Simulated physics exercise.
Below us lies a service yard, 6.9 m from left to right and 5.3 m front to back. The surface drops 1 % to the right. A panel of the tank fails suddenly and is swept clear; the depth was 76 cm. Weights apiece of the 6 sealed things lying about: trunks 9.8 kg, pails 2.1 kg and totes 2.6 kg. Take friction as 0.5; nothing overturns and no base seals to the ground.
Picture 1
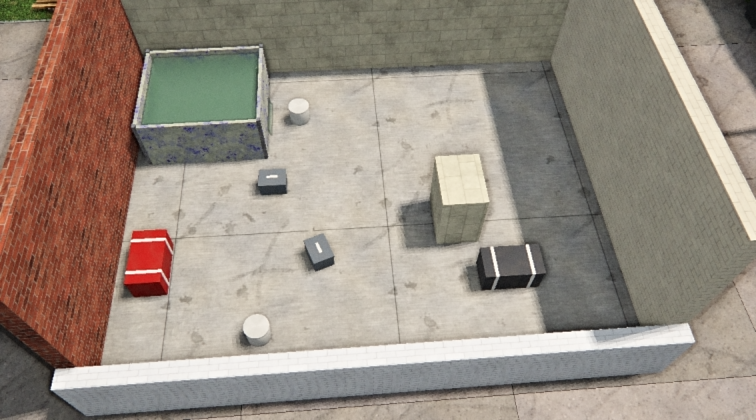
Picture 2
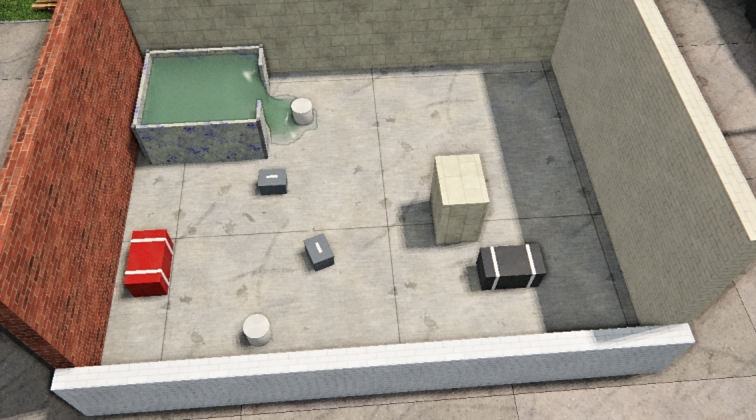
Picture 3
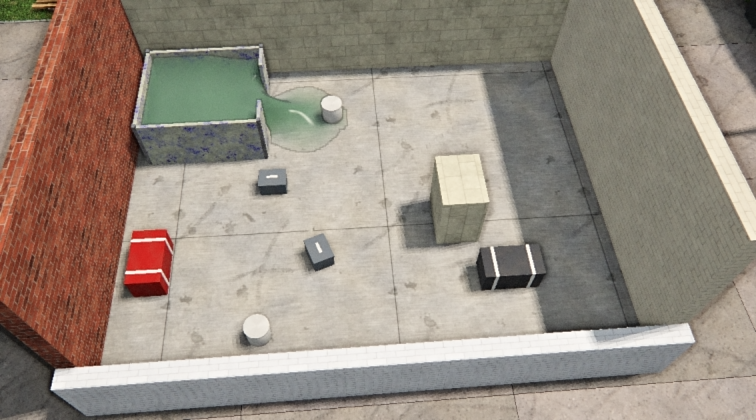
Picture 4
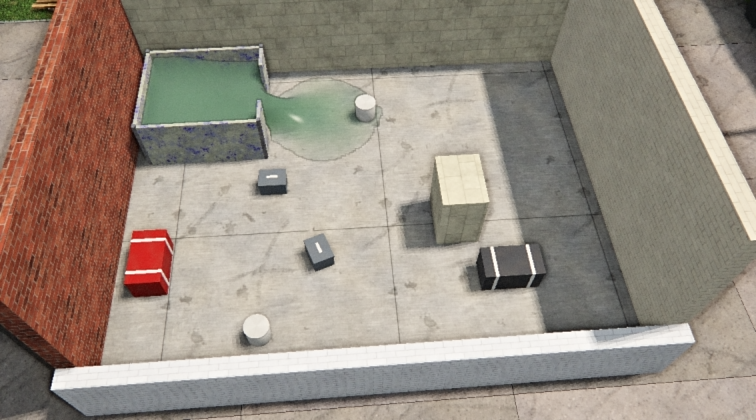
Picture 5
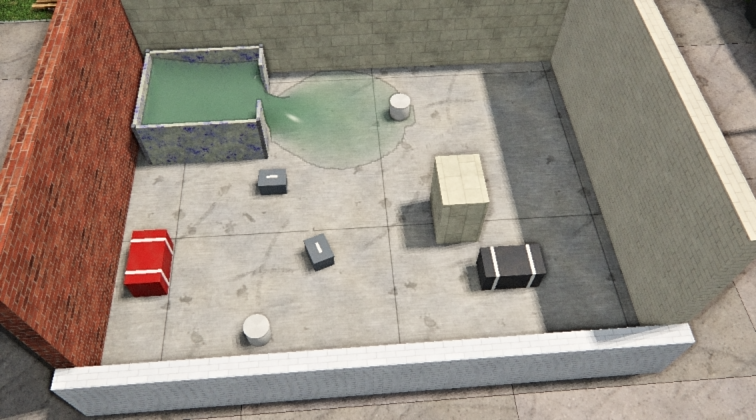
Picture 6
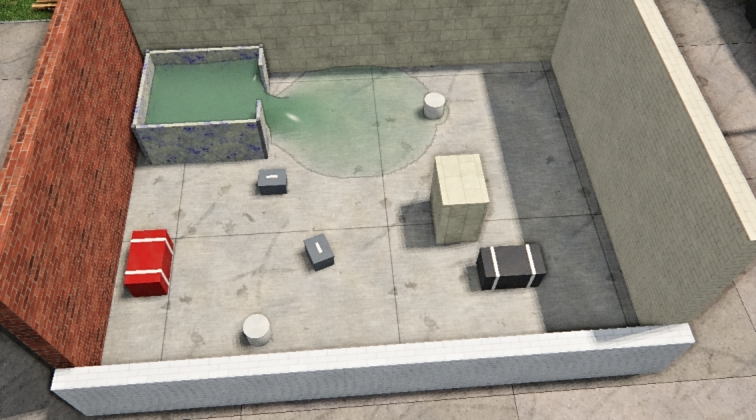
A stone-walled tank in the corner of a walled yard opened on its right side, and green water poured out across the concrete, pushing a small white pail to the right while everything else stayed put.
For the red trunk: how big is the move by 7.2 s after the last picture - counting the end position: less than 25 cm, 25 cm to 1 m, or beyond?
The red trunk holds its place.
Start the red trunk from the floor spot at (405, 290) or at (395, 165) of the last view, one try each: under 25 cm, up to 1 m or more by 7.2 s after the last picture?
In turn: It gets carried off; it gets carried off.
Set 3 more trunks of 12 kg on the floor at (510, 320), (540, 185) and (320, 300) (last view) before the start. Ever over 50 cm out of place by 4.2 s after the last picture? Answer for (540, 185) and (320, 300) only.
In turn: More, less.
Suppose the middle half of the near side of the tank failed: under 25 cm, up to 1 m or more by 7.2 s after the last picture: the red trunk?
Then the red trunk travels far.
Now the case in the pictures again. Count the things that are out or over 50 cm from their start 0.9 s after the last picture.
1 of them.
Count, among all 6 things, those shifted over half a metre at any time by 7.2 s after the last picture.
I count 4.
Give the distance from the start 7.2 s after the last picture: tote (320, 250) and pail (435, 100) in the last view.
In that order: 100 cm, 350 cm.
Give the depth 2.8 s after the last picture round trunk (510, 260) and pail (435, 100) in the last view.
Roughly 1 and 12 cm.
Then, 0.9 s after the last picture the red trunk is near (146, 256), 0.0 m from its start, aground; 0 afloat.
Then, 2.8 s after the last picture the red trunk is near (146, 256), 0.0 m from its start, aground; 1 afloat.
Then, 4.8 s after the last picture the red trunk is near (146, 256), 0.0 m from its start, aground; 2 afloat.
Then, 7.2 s after the last picture the red trunk is near (146, 256), 0.0 m from its start, aground; 2 afloat.
